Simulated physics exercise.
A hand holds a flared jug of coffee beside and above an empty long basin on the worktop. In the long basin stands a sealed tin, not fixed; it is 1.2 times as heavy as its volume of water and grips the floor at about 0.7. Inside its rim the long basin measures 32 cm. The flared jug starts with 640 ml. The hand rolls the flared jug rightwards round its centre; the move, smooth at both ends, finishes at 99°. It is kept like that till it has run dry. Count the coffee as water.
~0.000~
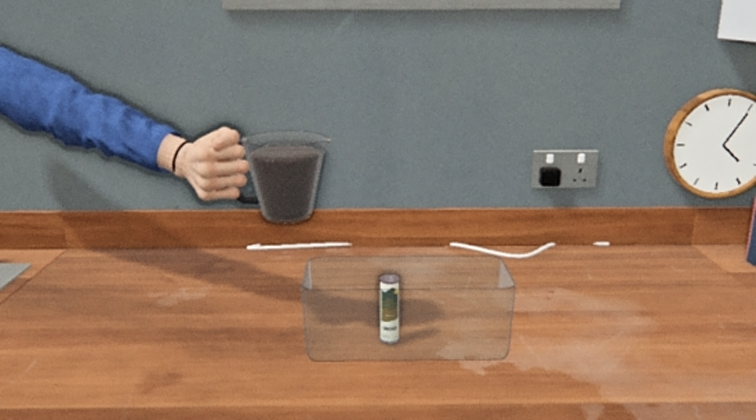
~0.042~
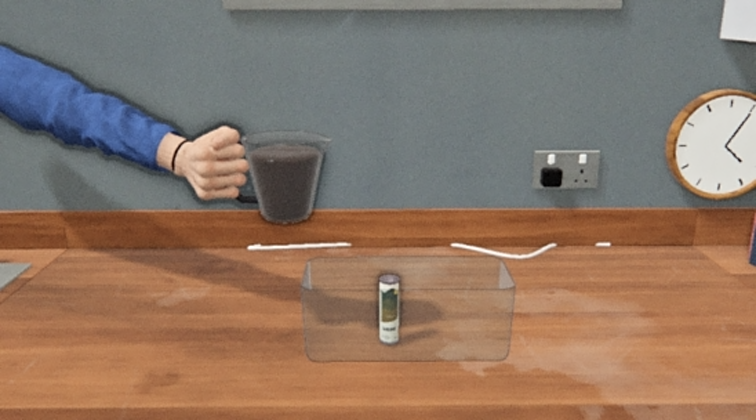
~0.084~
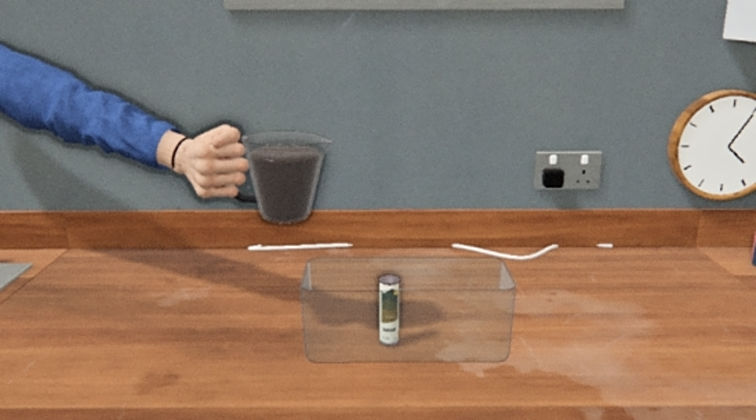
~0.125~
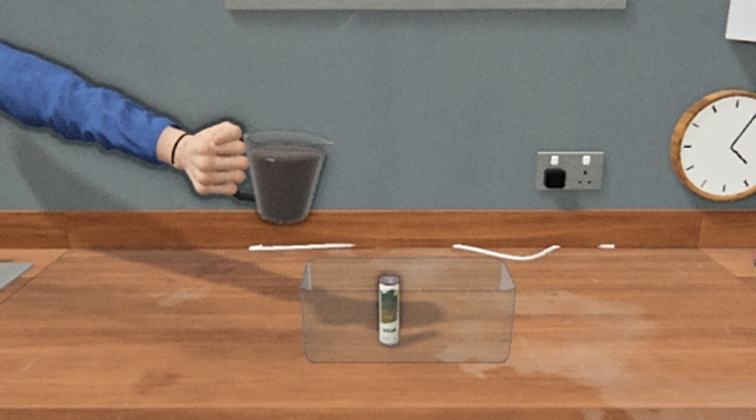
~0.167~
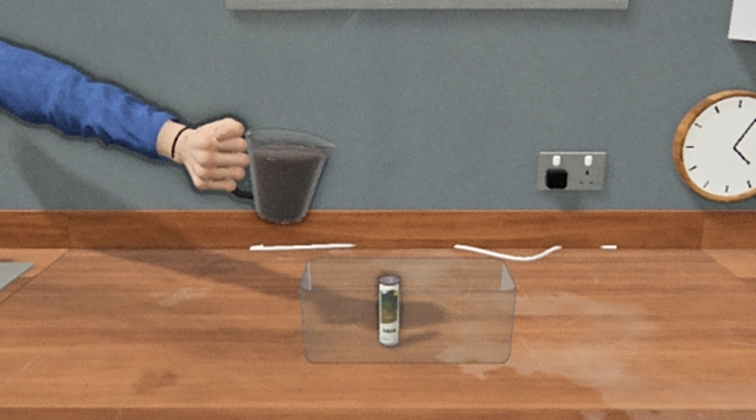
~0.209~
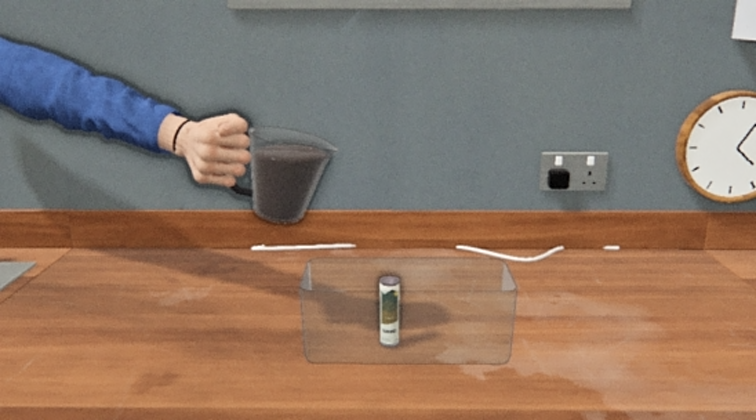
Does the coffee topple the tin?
The tin falls.
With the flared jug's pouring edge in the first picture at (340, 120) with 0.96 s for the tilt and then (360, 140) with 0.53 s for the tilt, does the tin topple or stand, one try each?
First it goes over; then it stays up.
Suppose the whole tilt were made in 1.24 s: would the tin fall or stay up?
The tin goes over.
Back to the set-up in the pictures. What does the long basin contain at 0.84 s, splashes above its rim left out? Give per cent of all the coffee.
About 58 per cent.
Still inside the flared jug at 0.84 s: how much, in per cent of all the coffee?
About 20 per cent.
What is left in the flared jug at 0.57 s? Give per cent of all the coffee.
Near 74 in a hundred.
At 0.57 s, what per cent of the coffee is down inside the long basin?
Near 3 in a hundred.
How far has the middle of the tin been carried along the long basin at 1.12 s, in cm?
Some 7 cm.
Then, 0.57 s in, the tilt is 68° and 75 per cent is still to pour; the tin stands where it began.
Then, 0.84 s in, the tilt is 97° and 21 per cent is still to pour; the tin stands where it began.
Then, 1.12 s in, the tilt is 99° and 1 per cent is still to pour; the tin leans 48°.
Then, 1.42 s in, the tilt is 99° and 0 per cent is still to pour; the tin lies on its side.
Finally, the tin lies on its side.
